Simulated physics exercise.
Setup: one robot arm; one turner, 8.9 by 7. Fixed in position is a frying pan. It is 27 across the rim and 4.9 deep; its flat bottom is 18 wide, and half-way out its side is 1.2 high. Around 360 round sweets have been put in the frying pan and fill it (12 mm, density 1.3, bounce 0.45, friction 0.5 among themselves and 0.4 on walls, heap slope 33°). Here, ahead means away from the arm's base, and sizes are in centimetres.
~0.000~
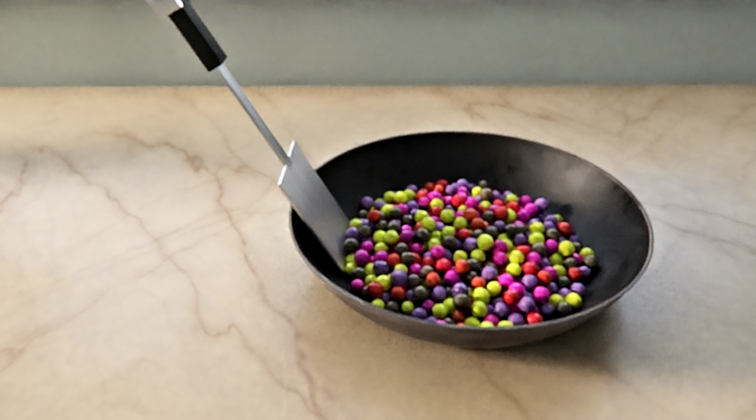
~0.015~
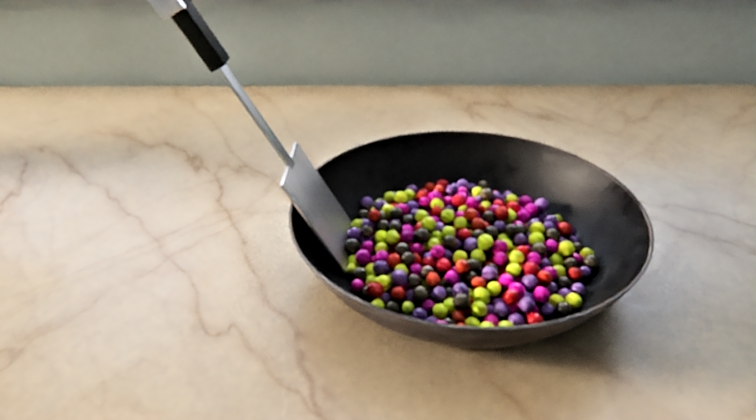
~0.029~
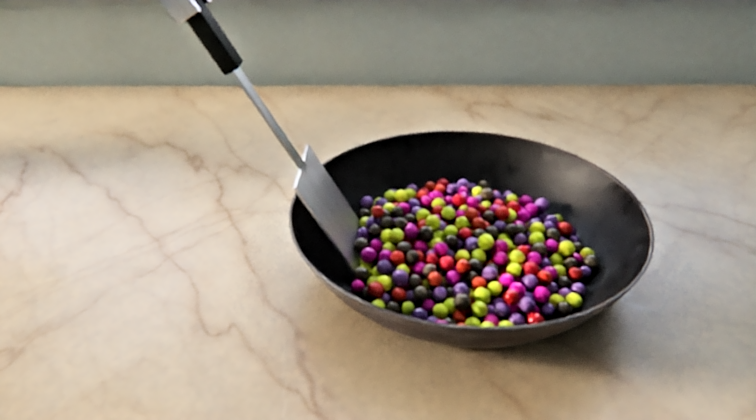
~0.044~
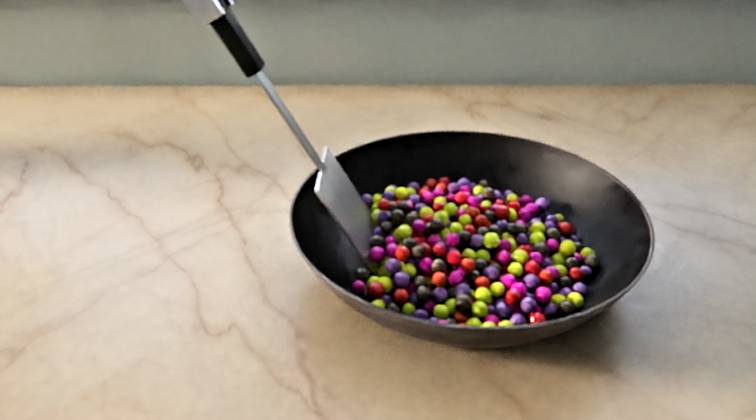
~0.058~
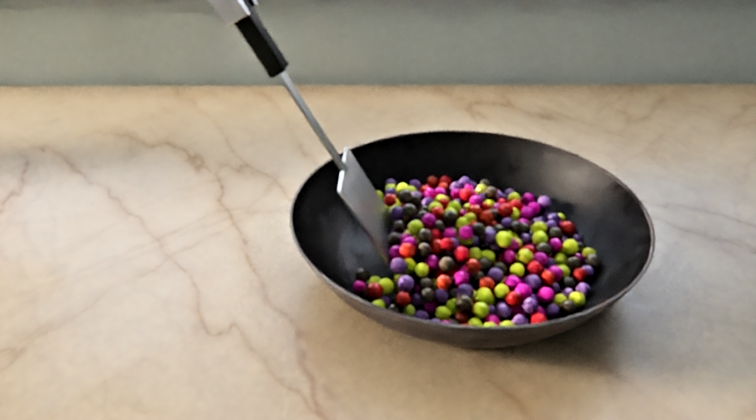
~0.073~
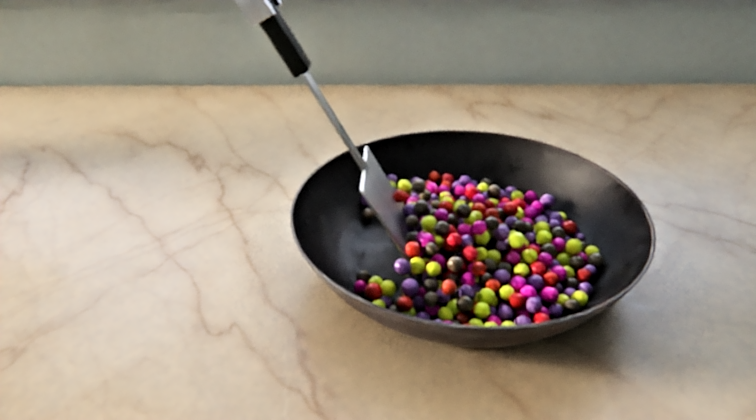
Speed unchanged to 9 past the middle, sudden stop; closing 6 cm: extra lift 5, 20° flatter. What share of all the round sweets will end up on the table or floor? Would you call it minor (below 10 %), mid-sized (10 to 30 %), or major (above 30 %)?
I would call it mid-sized.
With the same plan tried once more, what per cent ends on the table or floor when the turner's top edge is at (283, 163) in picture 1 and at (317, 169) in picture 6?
Roughly 0 percent ends up there.
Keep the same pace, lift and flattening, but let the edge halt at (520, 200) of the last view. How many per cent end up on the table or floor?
Some 10 per cent.
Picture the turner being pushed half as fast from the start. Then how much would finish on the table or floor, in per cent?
In that case some 5 per cent.
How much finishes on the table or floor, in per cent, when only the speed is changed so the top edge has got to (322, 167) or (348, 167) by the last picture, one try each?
Estimates: Near 5 %, near 15 %.
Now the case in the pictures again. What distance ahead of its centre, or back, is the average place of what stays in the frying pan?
3.5 cm ahead.
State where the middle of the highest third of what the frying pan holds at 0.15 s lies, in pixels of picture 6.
(532, 225).
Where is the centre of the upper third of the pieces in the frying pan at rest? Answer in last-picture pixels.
The centre sits at about (560, 228).
By 0.11 s, sloping 62°, highest piece 6 above the table; 365 in the frying pan.
By 0.15 s, sloping 56°, highest piece 7 above the table; 365 in the frying pan.
By 0.37 s, sloping 42°, highest piece 11 above the table; 312 in the frying pan, 30 on the table or floor, 23 on the blade or in flight.
By 1.42 s, sloping 42°, highest piece 4 above the table; 312 in the frying pan, 53 on the table or floor.
Final count, 312 in the frying pan, 53 on the table or floor. That is 15 % on the table or floor.
